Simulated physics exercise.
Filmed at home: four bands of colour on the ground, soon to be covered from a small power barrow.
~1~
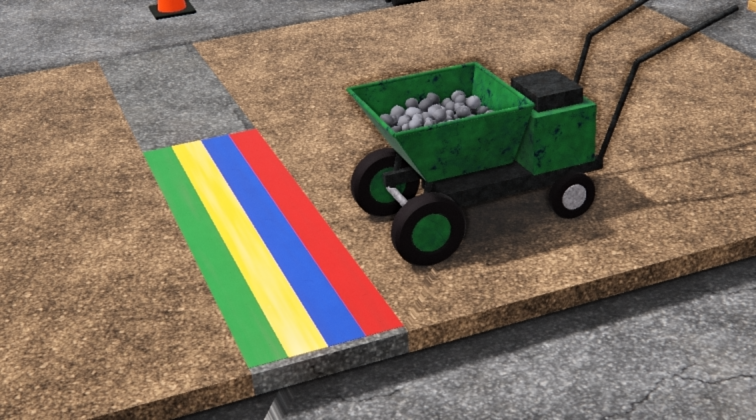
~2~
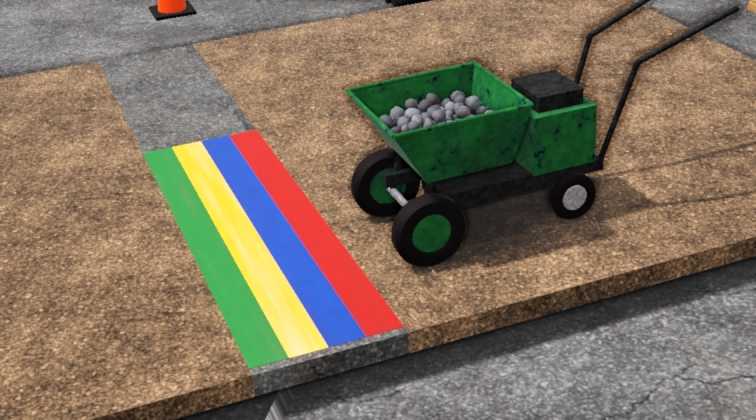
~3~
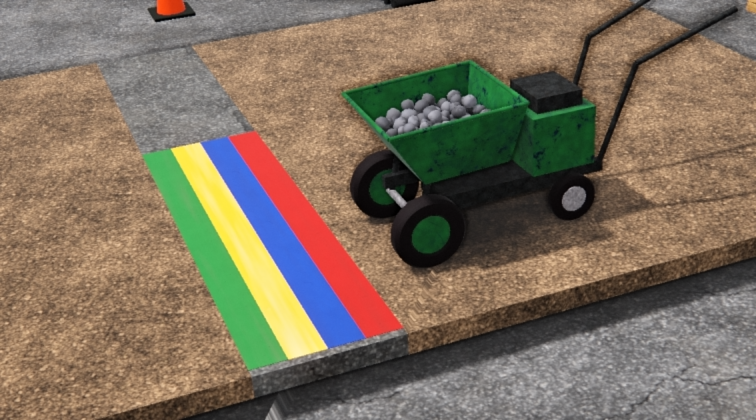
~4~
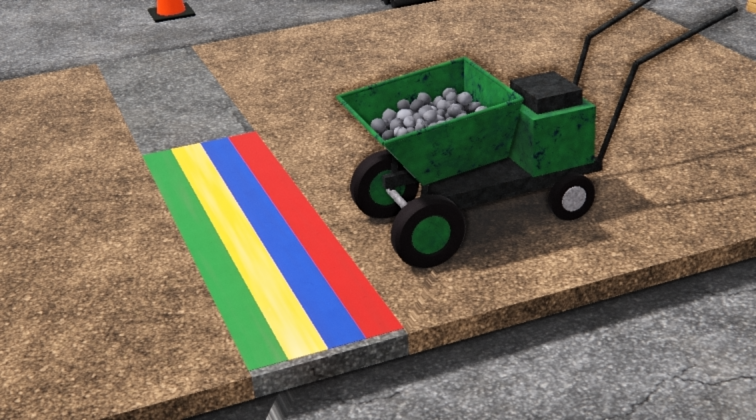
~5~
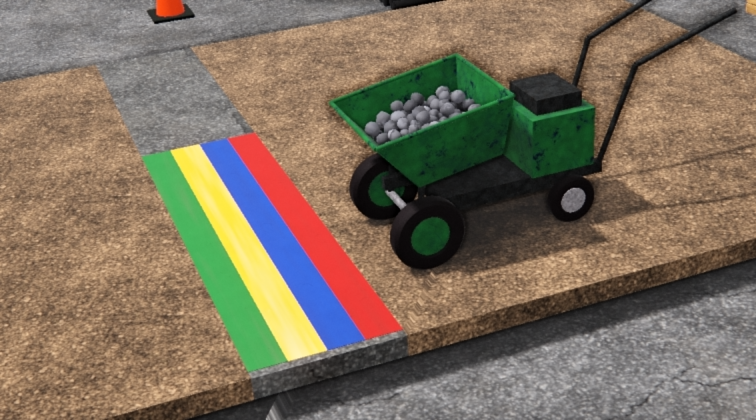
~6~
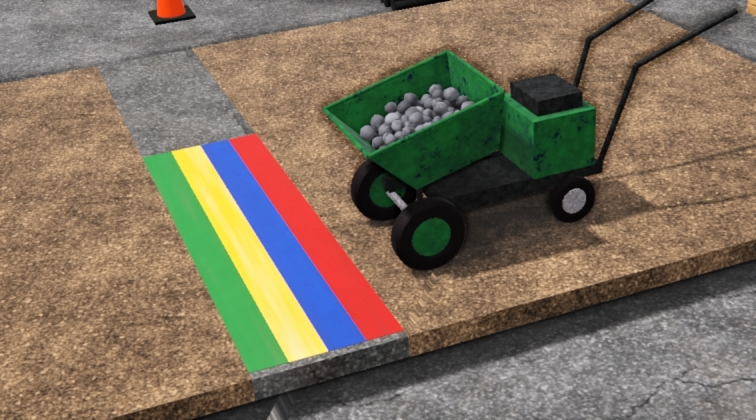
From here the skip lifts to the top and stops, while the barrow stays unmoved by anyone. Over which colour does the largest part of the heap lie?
Over the yellow one.
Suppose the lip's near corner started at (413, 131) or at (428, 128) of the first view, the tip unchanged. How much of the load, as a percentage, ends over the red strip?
The first gives close to 10 per cent and the second 20 per cent.
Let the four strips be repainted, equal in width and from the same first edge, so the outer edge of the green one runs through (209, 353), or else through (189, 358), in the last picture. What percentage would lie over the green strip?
In turn, 0 and 0 in a hundred.
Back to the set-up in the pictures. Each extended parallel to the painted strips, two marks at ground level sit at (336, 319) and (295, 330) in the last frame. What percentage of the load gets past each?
Some 70 and some 30 per cent, respectively.
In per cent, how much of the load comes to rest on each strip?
Estimated shares: Red strip 0 %, blue strip 25 %, yellow strip 35 %, green strip 15 %.
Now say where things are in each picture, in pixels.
Lip of the skip (395, 135), level; top of the load (446, 121), round cobbles; red strip (365, 303); blue strip (329, 312); yellow strip (291, 322); green strip (253, 332), in the first picture.
Lip of the skip (394, 137), level; top of the load (445, 122), in the second picture.
Lip of the skip (389, 140), tipped barely; top of the load (442, 122), in the third picture.
Lip of the skip (384, 144), tipped a little; top of the load (437, 121), in the fourth picture.
Lip of the skip (376, 150), tipped a little; top of the load (448, 111), in the fifth picture.
Lip of the skip (369, 157), tipped a little; top of the load (441, 110); red strip (365, 307); blue strip (329, 317); yellow strip (291, 327); green strip (253, 337), in the sixth picture.
Just after the last frame, skip tipped steeply; every one in the skip.
A moment on, skip tipped steeply; almost all in the skip; just a few over the blue strip; just a few over the yellow strip.
Further on, skip tipped right over; roughly a third in the skip; roughly a quarter over the blue strip; roughly a third over the yellow strip; about a tenth over the green strip; just a few off the paint.
When it is over, skip tipped right over; roughly a quarter in the skip; not one over the red strip; roughly a quarter over the blue strip; roughly a third over the yellow strip; about a tenth over the green strip; just a few off the paint.
